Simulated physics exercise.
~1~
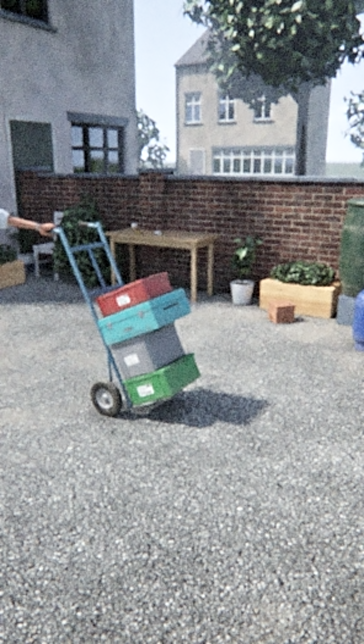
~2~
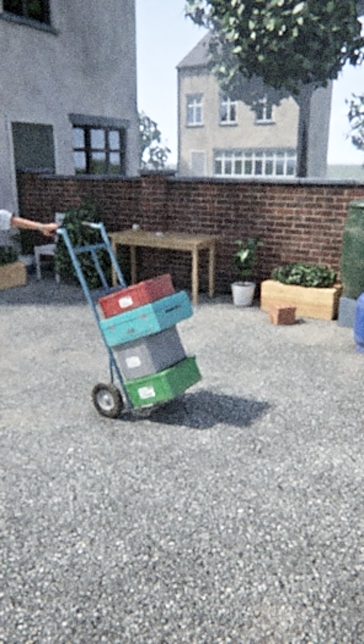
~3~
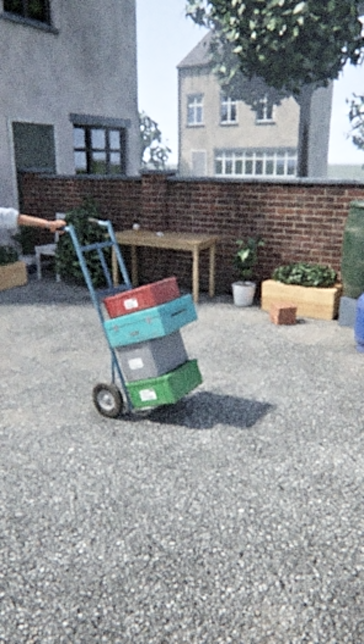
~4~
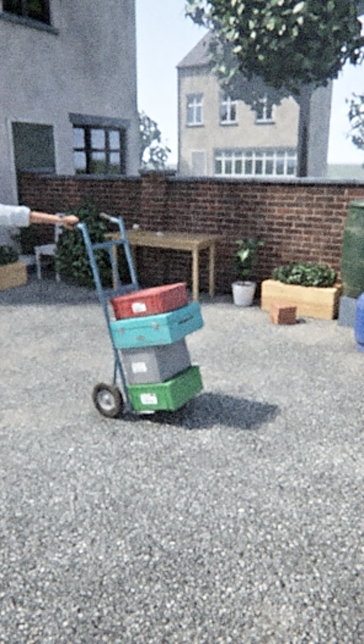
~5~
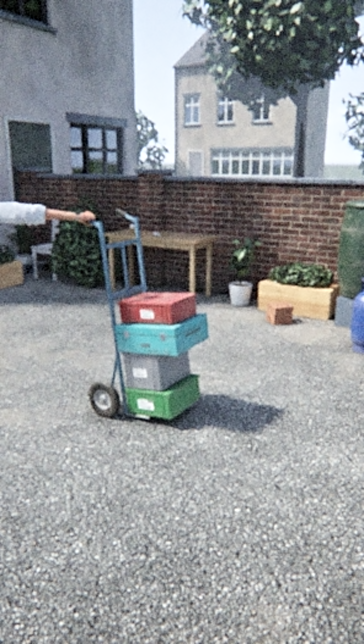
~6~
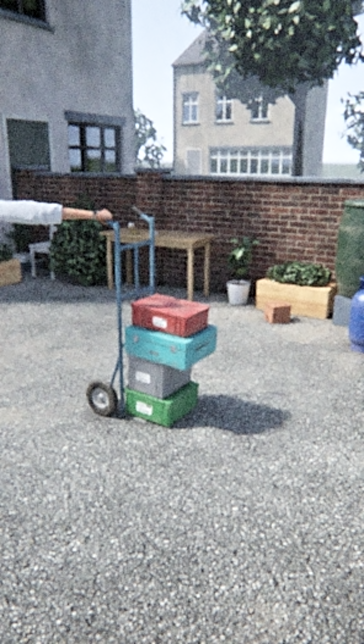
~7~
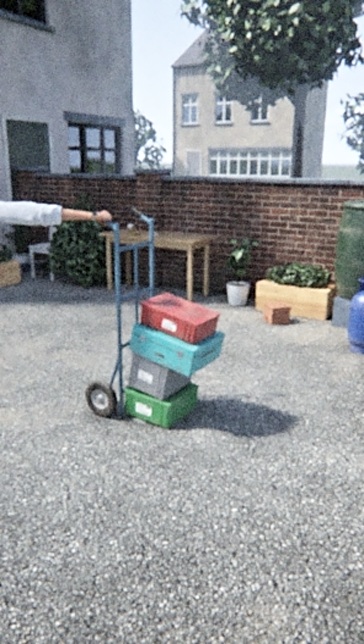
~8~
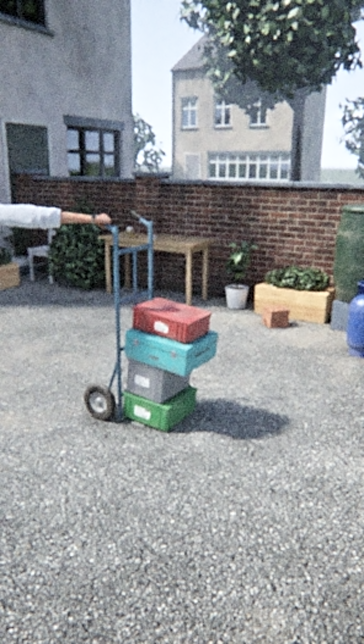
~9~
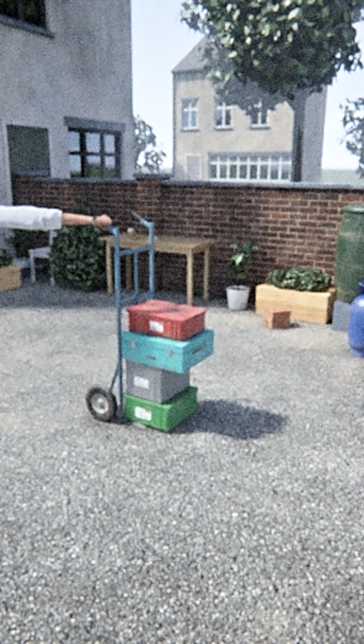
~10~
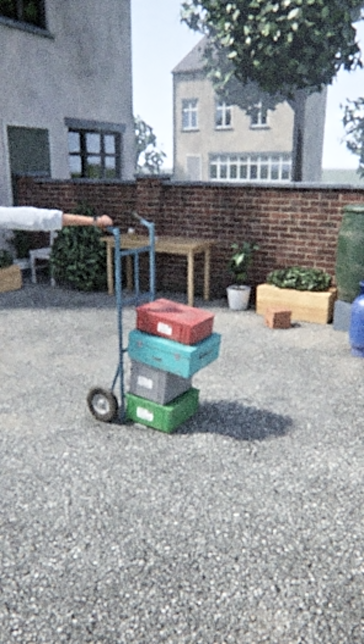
An arm in a pale sleeve reaches in from the left and grips a blue hand truck in a sunlit gravel yard, seen from the side by a slightly swaying camera. Four closed boxes lean back on it, green at the bottom, then grey, turquoise and red, with a brick wall, wooden table and planters behind. The hand swings the truck upright until its base meets the ground. The stack tips forward to the right, the upper boxes most, then rocks back and leans slightly right again. At the end, all four remain stacked beside the upright truck.
